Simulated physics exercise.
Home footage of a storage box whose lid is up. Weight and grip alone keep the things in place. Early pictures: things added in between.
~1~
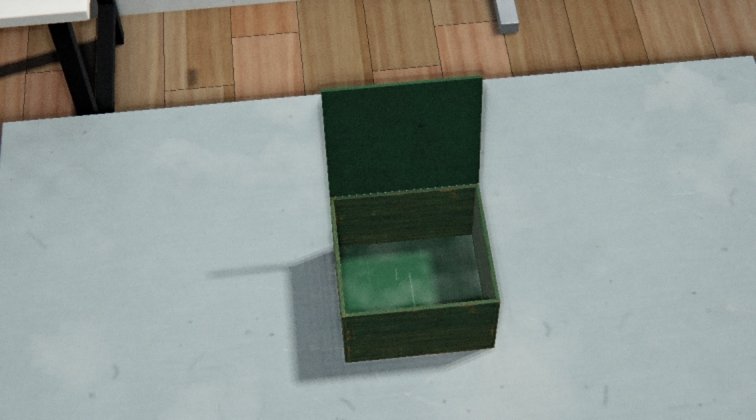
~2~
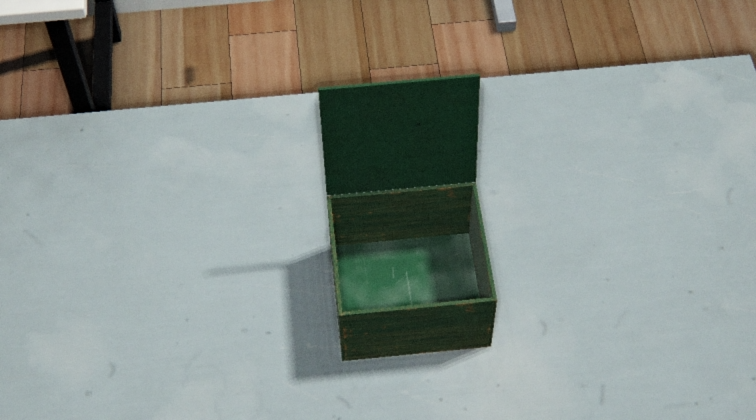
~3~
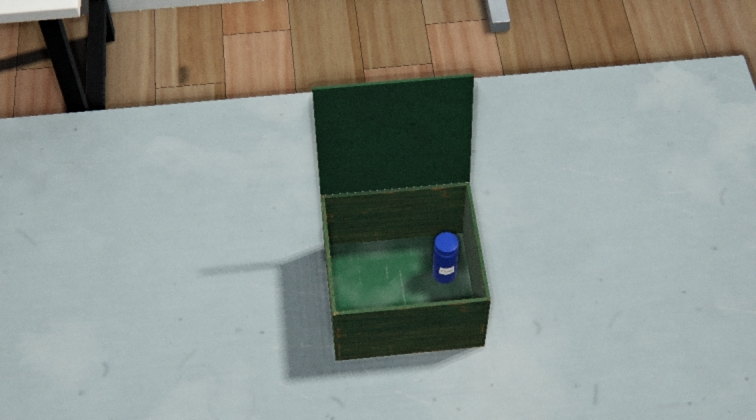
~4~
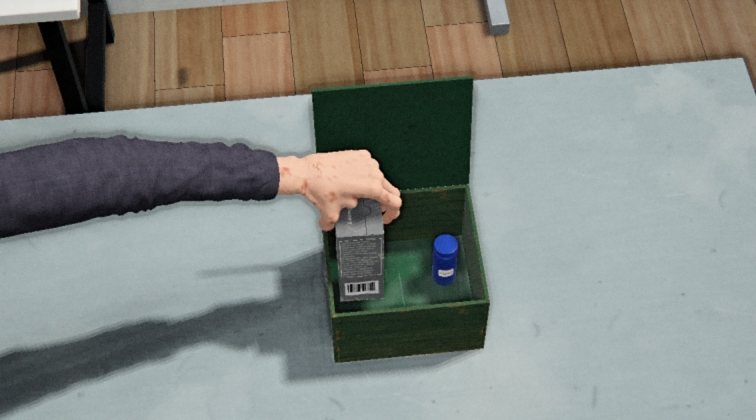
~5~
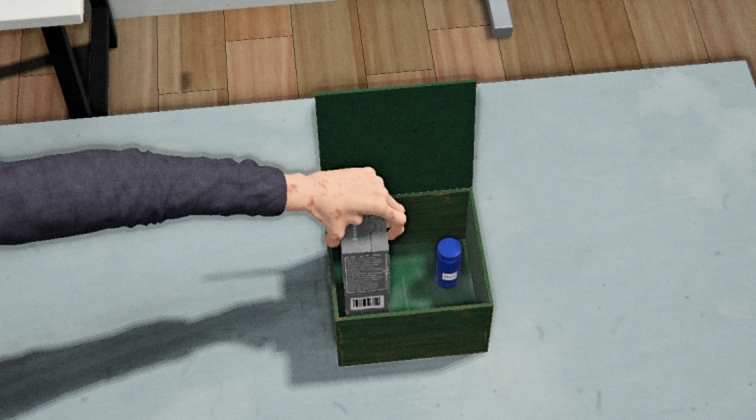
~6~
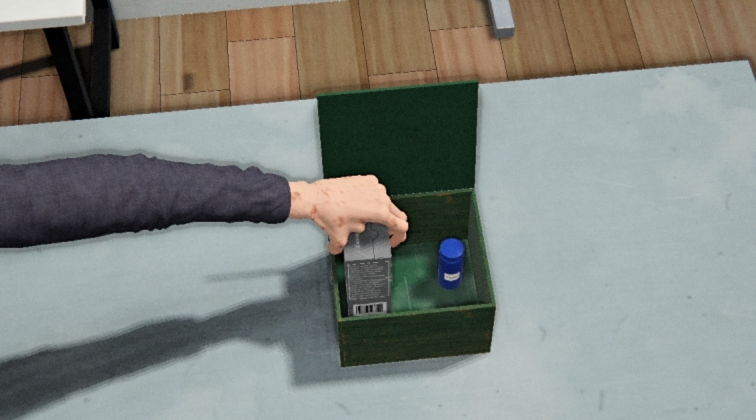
At the start, an open green box with its lid up sits empty on a pale table. A blue shaker then appears inside on the right, and a dark-sleeved arm reaches in from the left, its hand lowering a grey carton a short way into the box's left side.
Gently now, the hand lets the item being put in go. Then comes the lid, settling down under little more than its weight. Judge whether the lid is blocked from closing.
Judgement: Blocked.
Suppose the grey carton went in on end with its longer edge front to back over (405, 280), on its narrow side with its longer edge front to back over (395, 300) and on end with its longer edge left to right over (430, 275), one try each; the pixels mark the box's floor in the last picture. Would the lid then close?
Lid left open; lid down; lid left open.
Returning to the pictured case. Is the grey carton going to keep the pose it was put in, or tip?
In the end, the grey carton keeps its orientation.
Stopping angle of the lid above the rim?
The answer is about 40 degrees.
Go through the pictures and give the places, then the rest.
In the first picture, the last thing is not in view yet.
In the second picture, the last thing is not in view yet.
In the third picture, the last thing is not in view yet; blue shaker (446, 258).
In the fourth picture, coming down; grey carton (359, 246); blue shaker (445, 260).
In the fifth picture, coming down; grey carton (365, 261); blue shaker (448, 264).
In the sixth picture, in place under the hand; grey carton (367, 268); blue shaker (451, 264).
Then, 1.30 s past the last view, lid 80° above the rim.
Then, 1.70 s past the last view, lid 47° above the rim.
Finally, lid 38° above the rim; both still in place. Final places as the last picture's camera would see them, grey carton near (367, 271).
